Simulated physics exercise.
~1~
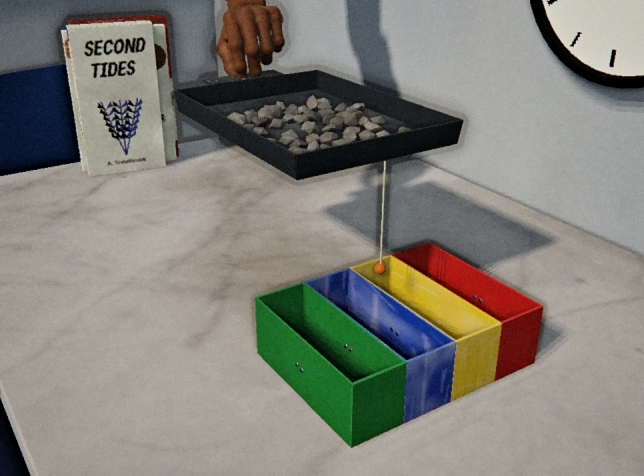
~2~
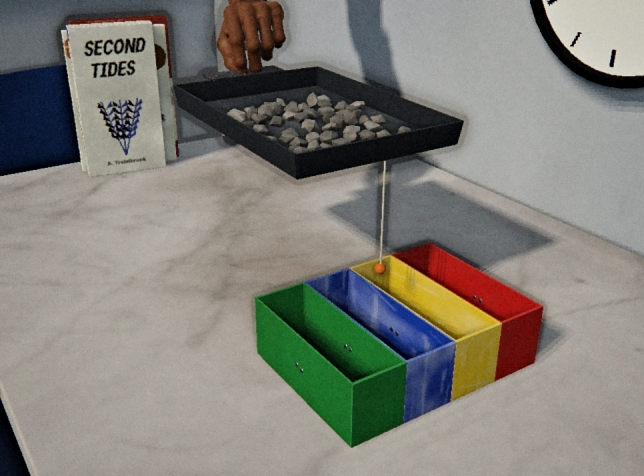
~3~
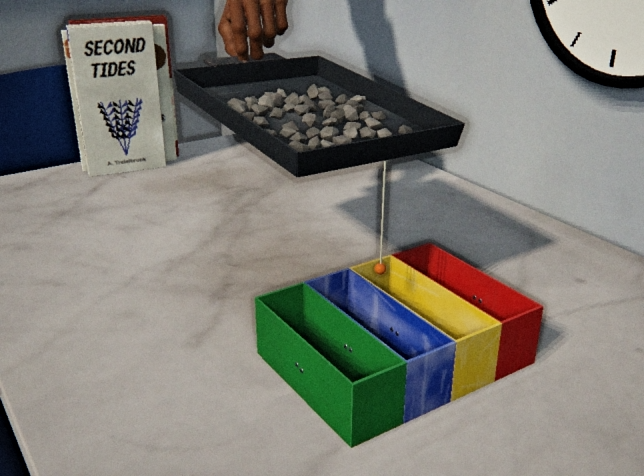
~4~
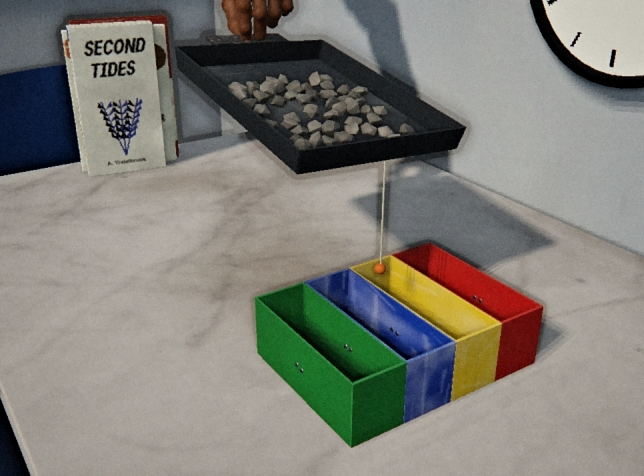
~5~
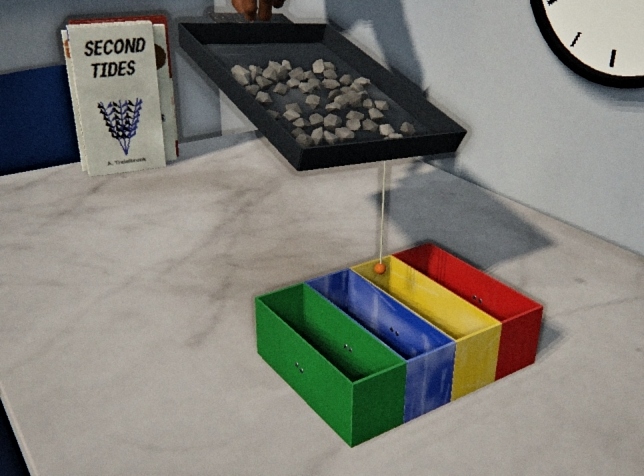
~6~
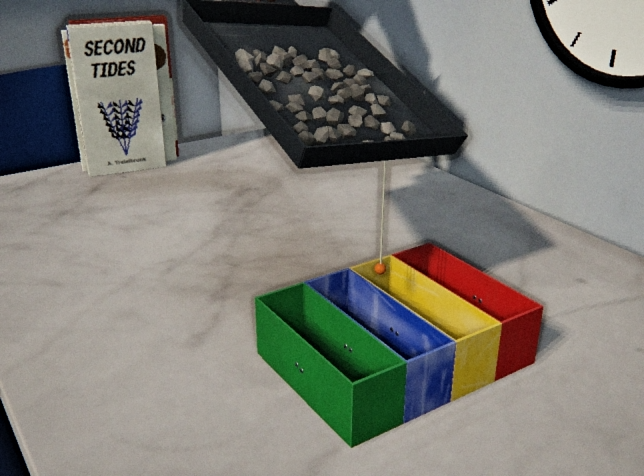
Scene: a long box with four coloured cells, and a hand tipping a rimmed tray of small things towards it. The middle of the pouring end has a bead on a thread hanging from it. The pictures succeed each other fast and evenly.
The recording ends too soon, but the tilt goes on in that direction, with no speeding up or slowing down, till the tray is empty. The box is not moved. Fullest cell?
Red.
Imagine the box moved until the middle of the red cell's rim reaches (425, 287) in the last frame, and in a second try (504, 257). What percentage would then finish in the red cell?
In order, 40 % and 0 %.
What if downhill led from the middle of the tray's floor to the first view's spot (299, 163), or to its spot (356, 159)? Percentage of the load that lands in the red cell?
About 0 % and 10 %.
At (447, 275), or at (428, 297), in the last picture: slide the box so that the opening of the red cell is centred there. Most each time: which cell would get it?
In the first case it's the cell in red, in the second it's the cell in red.
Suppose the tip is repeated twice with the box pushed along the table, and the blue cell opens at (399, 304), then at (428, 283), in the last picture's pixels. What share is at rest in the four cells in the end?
Well, you'd get about 100 per cent and then about 90 per cent.
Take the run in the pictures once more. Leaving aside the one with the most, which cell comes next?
Second place goes to yellow.
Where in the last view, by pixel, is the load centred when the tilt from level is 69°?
Near (411, 133).
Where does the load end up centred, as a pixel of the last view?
Near (459, 336), more or less.
Just after the last frame, tray tipped steeply; almost all on the tray; about a tenth falling or outside the box.
A moment on, tray tipped past a quarter turn; roughly a third on the tray; roughly a quarter in the red cell; about a tenth in the yellow cell; just a few in the blue cell; roughly a quarter falling or outside the box.
Further on, tray tipped past a quarter turn; roughly half in the red cell; roughly a quarter in the yellow cell; about a tenth in the blue cell; about a tenth falling or outside the box.
When it is over, tray tipped past a quarter turn; roughly half in the red cell; roughly a quarter in the yellow cell; about a tenth in the blue cell; not one in the green cell; about a tenth outside the box.
